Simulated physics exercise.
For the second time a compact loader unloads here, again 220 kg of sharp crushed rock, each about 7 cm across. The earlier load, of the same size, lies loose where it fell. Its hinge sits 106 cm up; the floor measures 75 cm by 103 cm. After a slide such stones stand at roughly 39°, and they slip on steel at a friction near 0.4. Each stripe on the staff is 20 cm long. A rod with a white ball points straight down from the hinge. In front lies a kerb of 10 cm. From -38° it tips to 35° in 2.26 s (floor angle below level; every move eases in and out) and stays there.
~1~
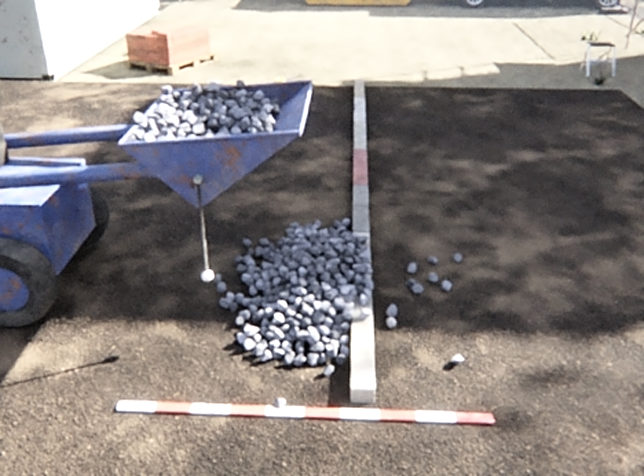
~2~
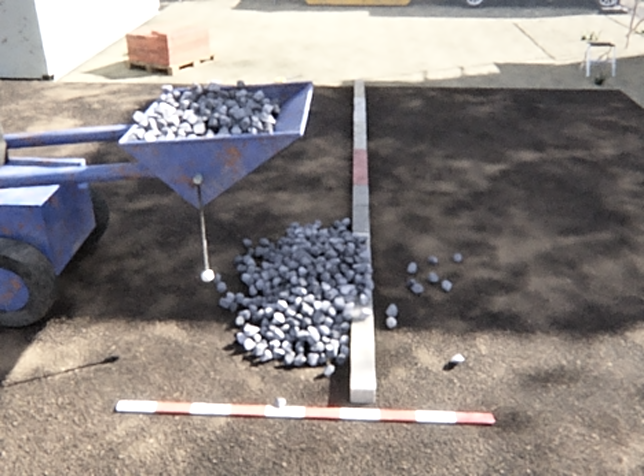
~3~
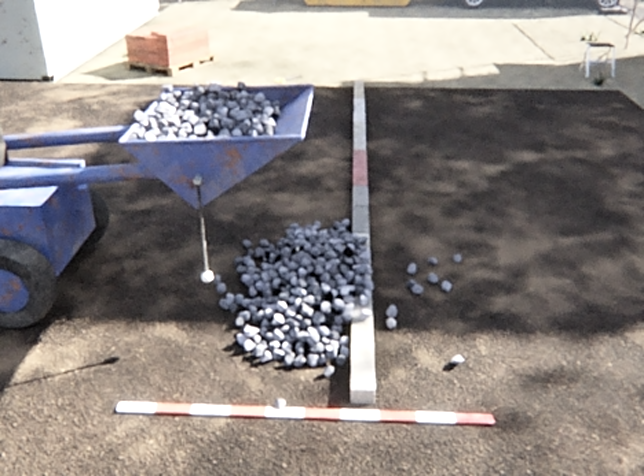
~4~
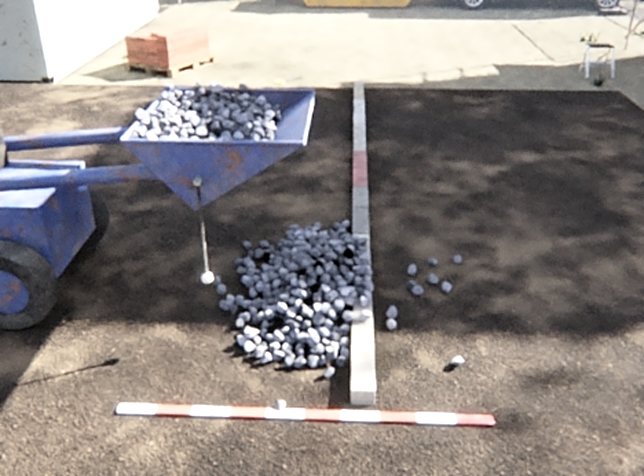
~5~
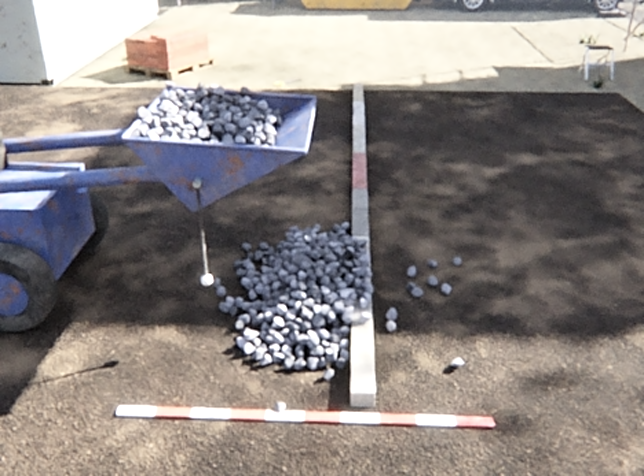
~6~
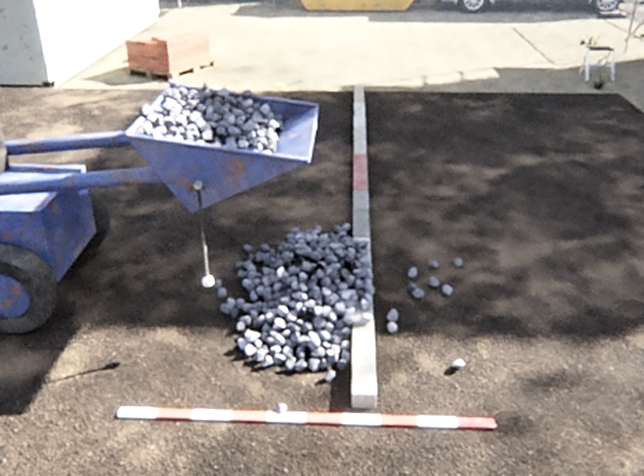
To begin with, a blue loader on the left holds a bucket of grey stones above a loose pile lying mostly left of a narrow kerb, with a few stones beyond it. The bucket barely moves, then its right-hand lip dips slightly, a little faster, while its stones stay inside and the pile lies still.
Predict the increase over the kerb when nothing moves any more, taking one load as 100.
Roughly 28 per cent of a load more.
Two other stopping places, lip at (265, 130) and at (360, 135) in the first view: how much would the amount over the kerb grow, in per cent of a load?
Near 5 per cent from the first place, 85 from the second.
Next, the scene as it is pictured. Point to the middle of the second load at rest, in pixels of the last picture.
Near (341, 271).
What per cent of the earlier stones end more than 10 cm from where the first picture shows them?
About 0 per cent.
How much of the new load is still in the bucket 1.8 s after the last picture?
Roughly 40 per cent is still inside.
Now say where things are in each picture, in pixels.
Lip at (301, 133), floor tilted -38°, highest stones at (215, 91). The earlier load is highest near (313, 260), 24 cm above ground level, 98 % on this side of the kerb, 2 % over the kerb, in the first frame.
Lip at (301, 134), floor tilted -37°, highest stones at (215, 91), in the second frame.
The bucket is at -36°, its lip at (302, 138); the top of the load is at (208, 93), in the third frame.
Lip at (304, 144), floor tilted -33°, highest stones at (200, 94), in the fourth frame.
The bucket is at -30°, its lip at (306, 152); the top of the load is at (194, 95), in the fifth frame.
The bucket is at -25°, its lip at (309, 161); the top of the load is at (193, 93), in the sixth frame.
Then, 1.1 s after the last picture the floor is at 23°; in per cent of one load, 99 in the bucket, 99 on this side of the kerb, 2 over the kerb; the foremost stones are at (434, 288).
Then, 1.8 s after the last picture the floor is at 35°; in per cent of one load, 39 in the bucket, 157 on this side of the kerb, 4 over the kerb; the foremost stones are at (438, 288).
Then, 2.1 s after the last picture the floor is at 35°; in per cent of one load, 6 in the bucket, 179 on this side of the kerb, 15 over the kerb; the foremost stones are at (450, 292).
Then, 4.6 s after the last picture the floor is at 35°; in per cent of one load, 0 in the bucket, 171 on this side of the kerb, 29 over the kerb; the foremost stones are at (457, 274). Net gain over the kerb, 28.
